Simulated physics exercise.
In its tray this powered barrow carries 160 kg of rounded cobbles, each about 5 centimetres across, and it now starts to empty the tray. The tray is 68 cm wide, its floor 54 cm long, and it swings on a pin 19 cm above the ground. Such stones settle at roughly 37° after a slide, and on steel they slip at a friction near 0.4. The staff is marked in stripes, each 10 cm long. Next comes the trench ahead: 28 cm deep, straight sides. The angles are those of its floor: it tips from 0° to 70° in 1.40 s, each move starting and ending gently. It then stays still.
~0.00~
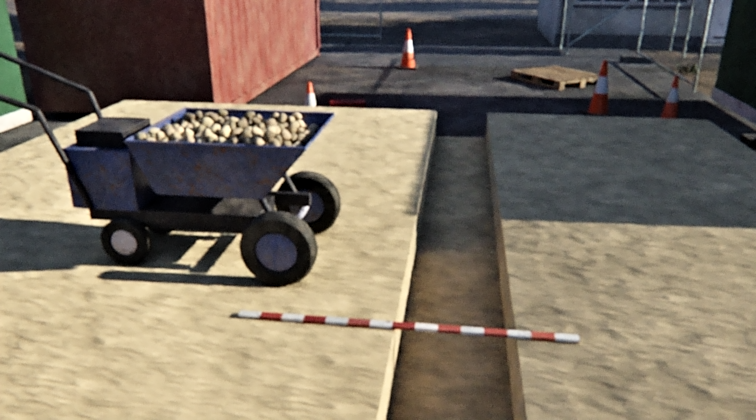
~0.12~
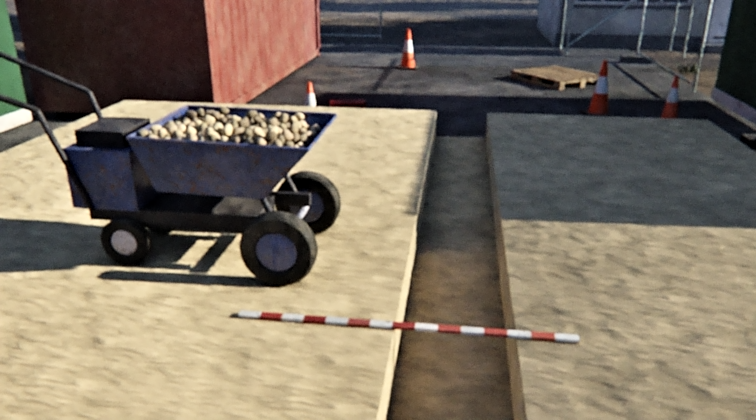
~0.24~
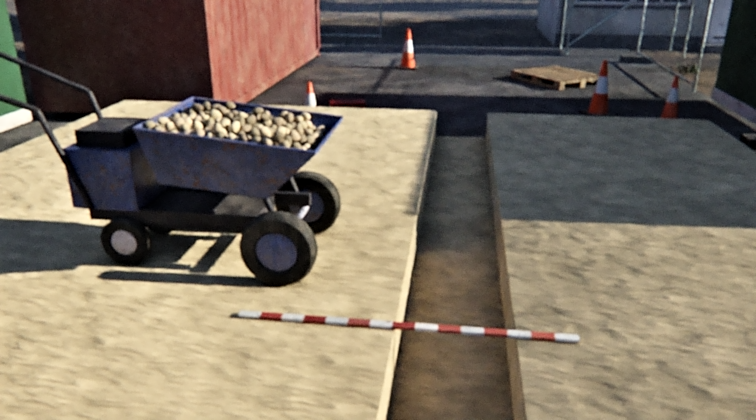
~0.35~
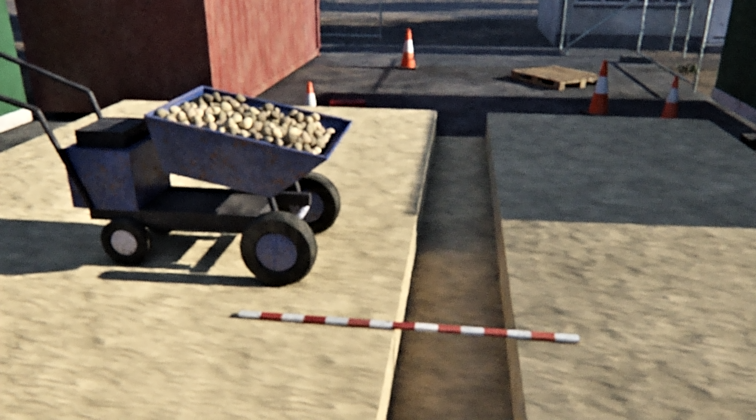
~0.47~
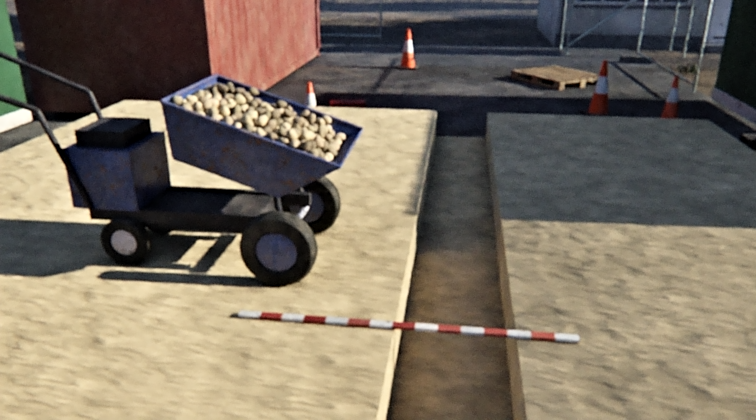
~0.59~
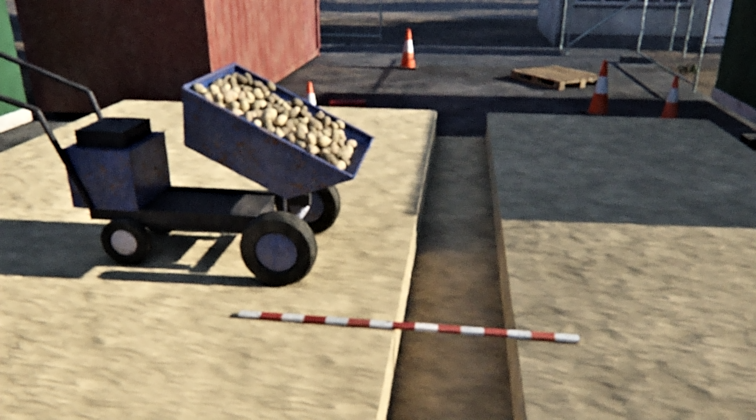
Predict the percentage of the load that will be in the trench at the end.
Predicted: Roughly 100 %.
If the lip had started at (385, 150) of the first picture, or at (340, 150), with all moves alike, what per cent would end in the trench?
From the first spot near 60, from the second near 100 per cent.
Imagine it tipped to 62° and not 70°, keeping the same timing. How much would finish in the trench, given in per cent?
I'd guess some 100 in a hundred.
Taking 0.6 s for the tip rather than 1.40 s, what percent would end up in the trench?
Roughly 100 per cent.
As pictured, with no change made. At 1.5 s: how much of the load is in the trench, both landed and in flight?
Some 50 per cent of the load by that point.
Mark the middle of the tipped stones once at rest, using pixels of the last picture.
Resting centre: About (455, 302).
After 1.0 s the floor is at 59°; 99 % in the tray; the foremost stones are at (407, 235).
After 1.5 s the floor is at 70°; 47 % in the tray, 1 % short of the trench, 52 % in the trench; the foremost stones are at (500, 308).
After 1.9 s the floor is at 70°; 18 % in the tray, 1 % short of the trench, 81 % in the trench; the foremost stones are at (500, 305).
After 3.8 s the floor is at 70°; 0 % in the tray, 100 % in the trench; the foremost stones are at (500, 305).
